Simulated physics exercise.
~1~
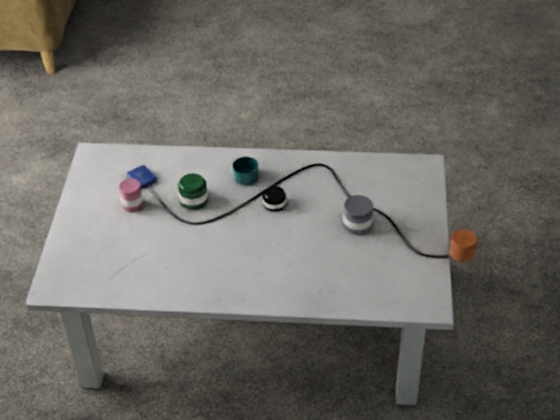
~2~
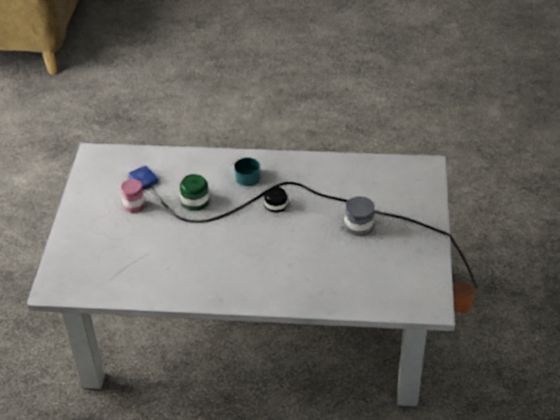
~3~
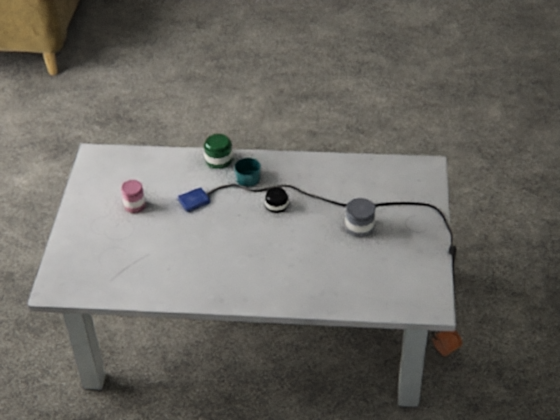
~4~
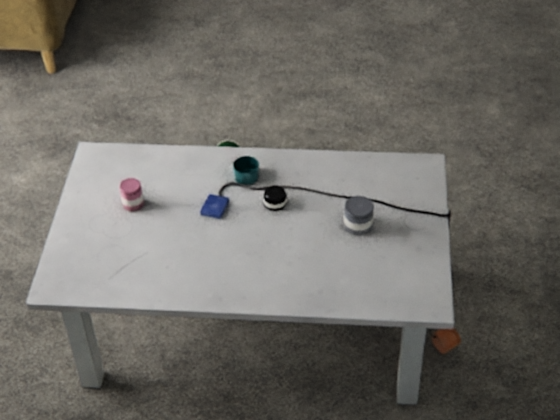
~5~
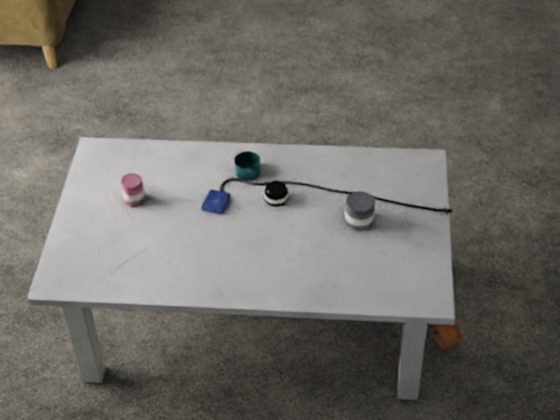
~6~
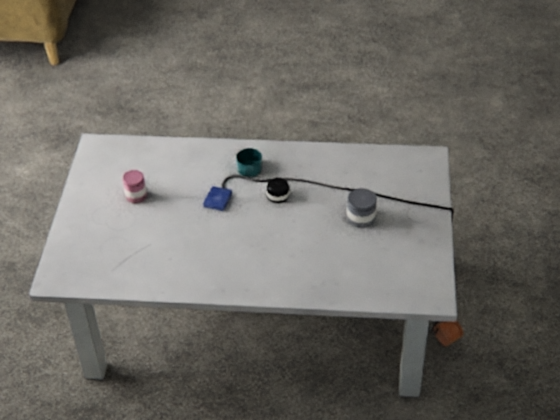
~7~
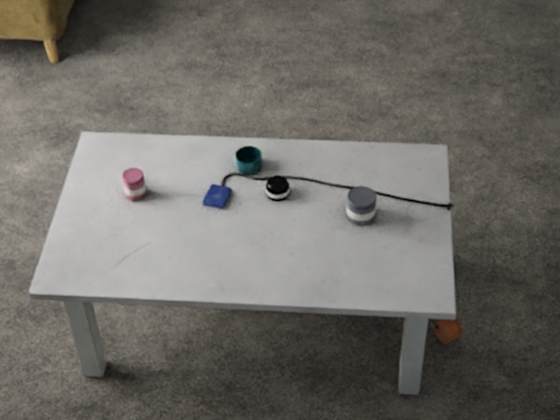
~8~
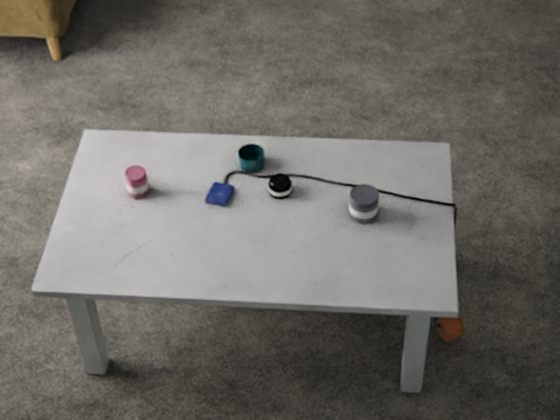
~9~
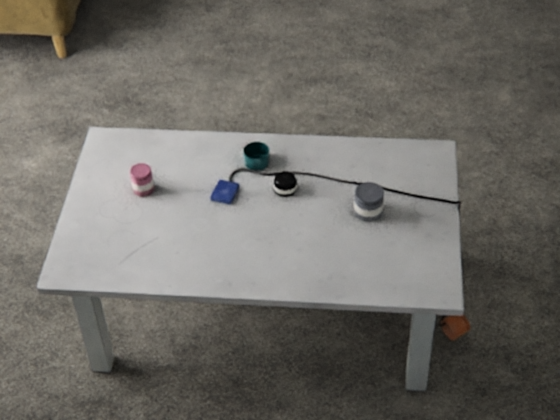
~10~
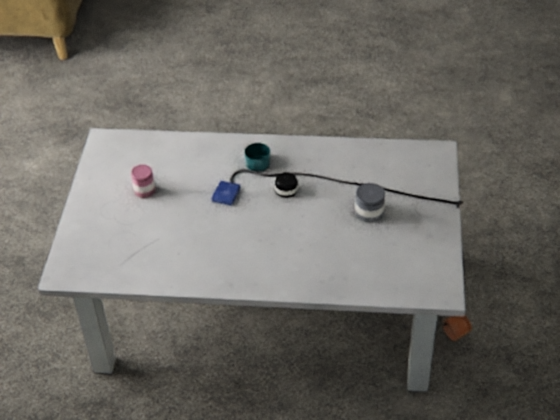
An orange block on a black cable drops past the right edge of a white table, seen from above on a grey carpet with a yellowish seat at upper left. A blue phone at the cable's other end sits beside a pink tin, with green, teal, black and grey containers farther right. As the block falls, the cable tightens and drags the phone rightward, and the green jar is pushed to the back edge, tips and disappears behind the table. The phone stops near the middle, the black jar barely shifts, and the block stays hanging below the tabletop.
